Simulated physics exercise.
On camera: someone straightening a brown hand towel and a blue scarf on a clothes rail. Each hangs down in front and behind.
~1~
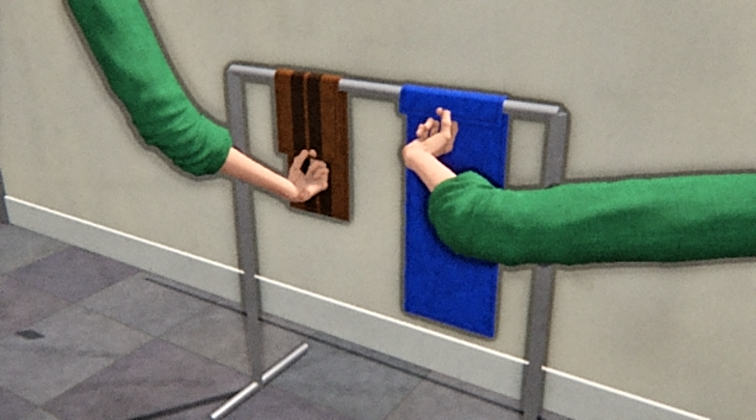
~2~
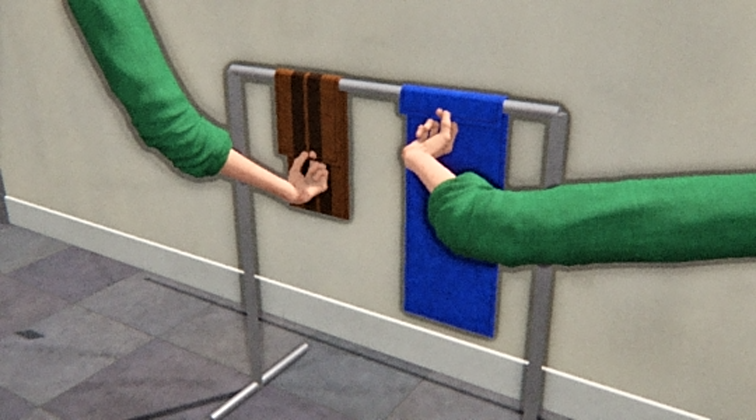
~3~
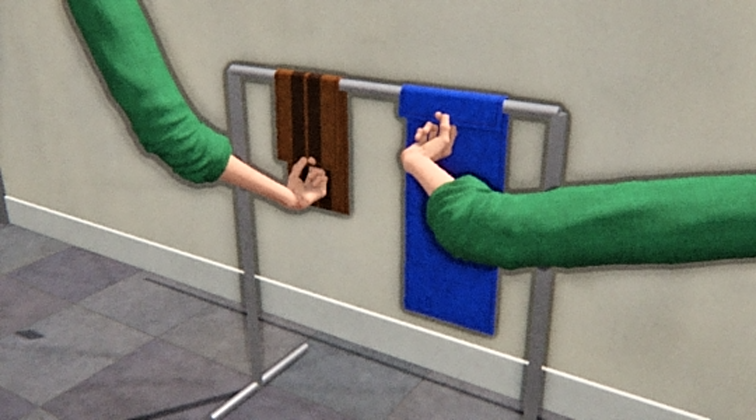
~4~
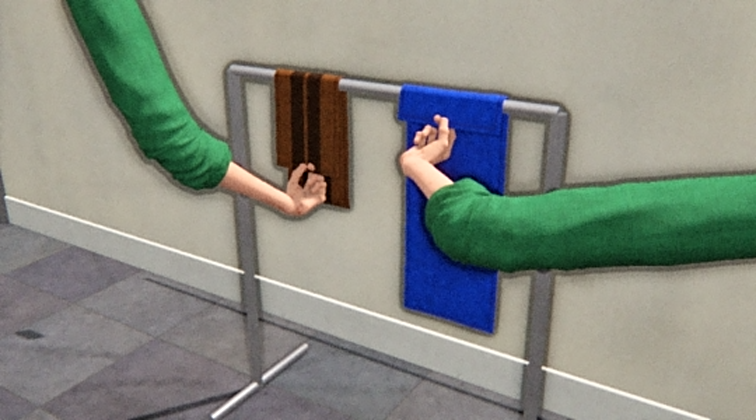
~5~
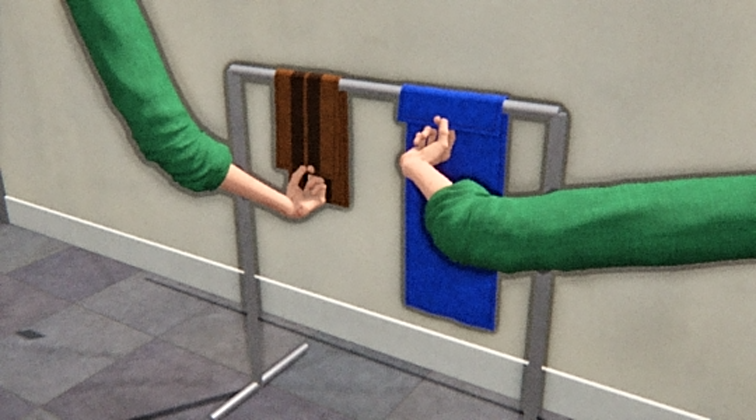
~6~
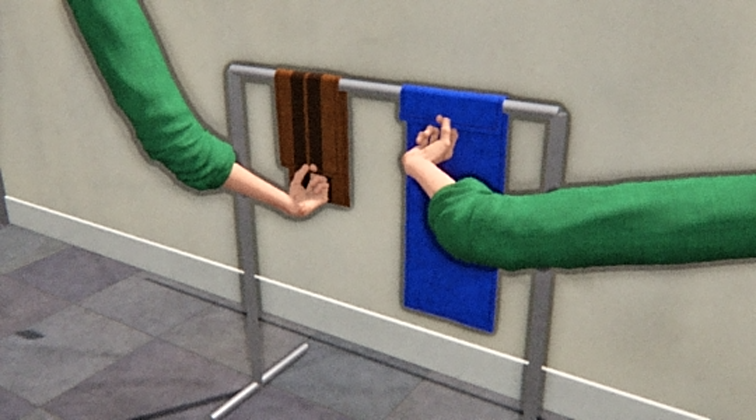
A brown striped cloth on a metal rail slides slightly as a green-sleeved hand draws its shorter front down and its longer back edge rises. At the right, another hand eases the front of a blue cloth down a tiny amount, then both hands and cloths stay almost still.
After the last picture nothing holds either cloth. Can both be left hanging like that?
As it turns out, the brown hand towel keeps its place, the blue scarf slides off.
Then, 0.38 s on from there, hand towel as it was left; scarf clear of the rail and dropping near (448, 320).
Then, 0.68 s on from there, hand towel as it was left; scarf in a heap on the floor.
In the end, hand towel as it was left; scarf in a heap on the floor. The brown hand towel stays on and the blue scarf slips to the floor.
